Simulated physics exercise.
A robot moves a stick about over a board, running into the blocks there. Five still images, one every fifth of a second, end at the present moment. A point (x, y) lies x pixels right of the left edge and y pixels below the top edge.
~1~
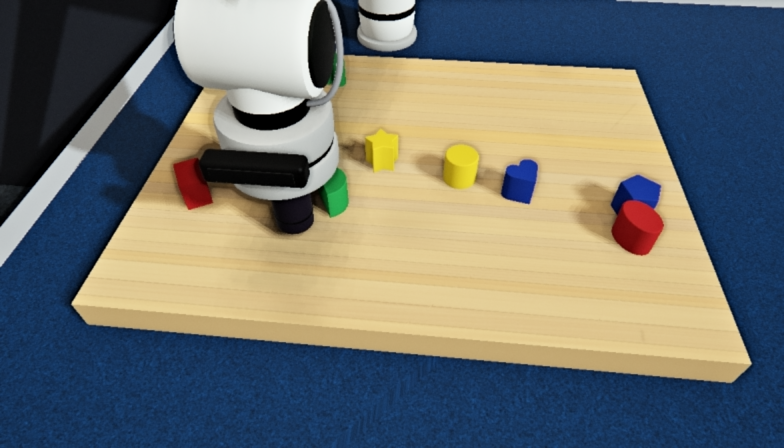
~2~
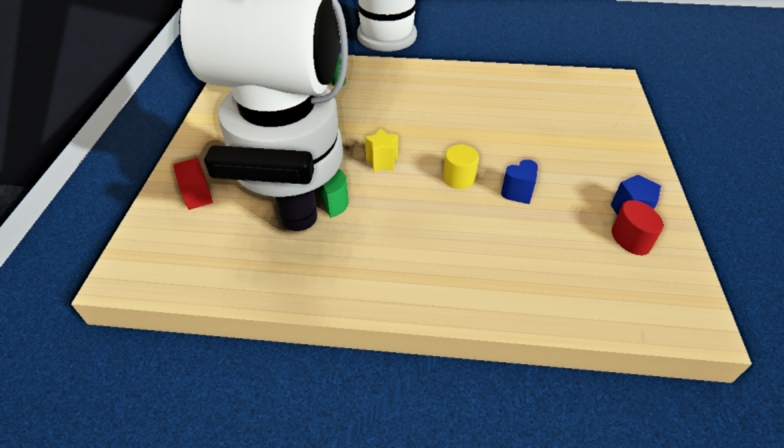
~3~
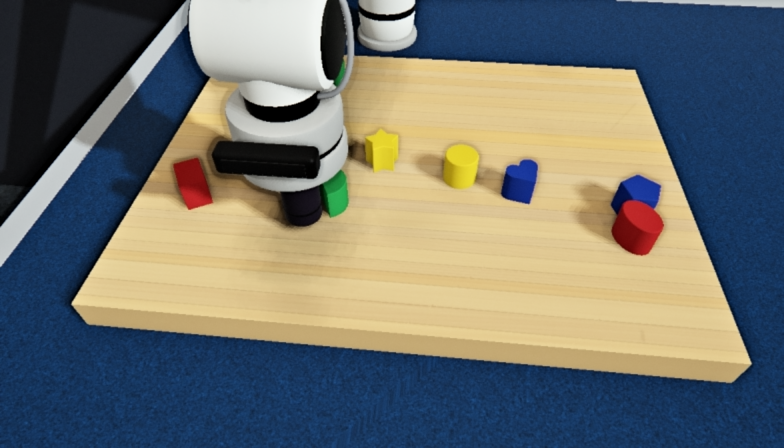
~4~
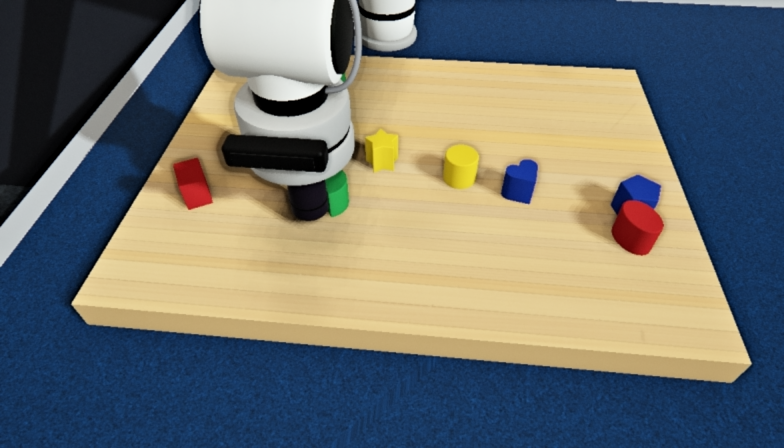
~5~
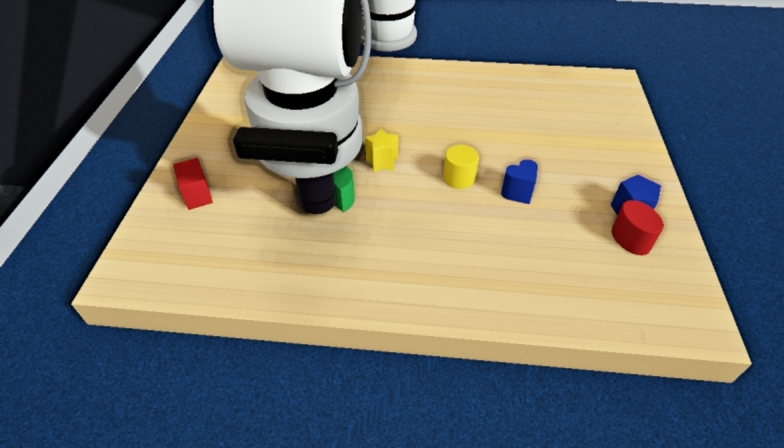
The footage shows a robot arm moving a dark stick slightly right and away across a wooden board, nudging a green block a little to the right near its end, while the red, yellow and blue blocks stay still.
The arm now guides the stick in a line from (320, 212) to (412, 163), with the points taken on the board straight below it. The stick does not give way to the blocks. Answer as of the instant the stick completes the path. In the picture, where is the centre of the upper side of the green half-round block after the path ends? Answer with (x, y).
That would be at about pixel (418, 122).
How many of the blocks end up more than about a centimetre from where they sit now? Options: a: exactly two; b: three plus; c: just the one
a
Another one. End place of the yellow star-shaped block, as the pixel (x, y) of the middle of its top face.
Roughly at (410, 108).
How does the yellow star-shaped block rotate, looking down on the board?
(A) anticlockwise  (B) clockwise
That would be A.
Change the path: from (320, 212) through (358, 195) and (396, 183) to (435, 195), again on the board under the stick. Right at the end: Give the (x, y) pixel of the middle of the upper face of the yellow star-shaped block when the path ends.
My prediction: (395, 124).
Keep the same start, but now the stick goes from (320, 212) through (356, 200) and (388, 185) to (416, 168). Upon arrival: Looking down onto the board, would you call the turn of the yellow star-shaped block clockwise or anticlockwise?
Bird's-eye view: Clockwise.
What follows on the original path. One third of the way, stick (353, 184); green half-round block (364, 153), turned 35° anticlockwise; yellow star-shaped block (385, 137).
Two thirds of the way, stick (384, 167); green half-round block (395, 138), turned 30° anticlockwise; yellow star-shaped block (401, 122), turned 50° anticlockwise.
At the end, stick (413, 153); green half-round block (418, 122), turned 60° anticlockwise; yellow star-shaped block (410, 108), turned 80° anticlockwise; yellow cylinder still.
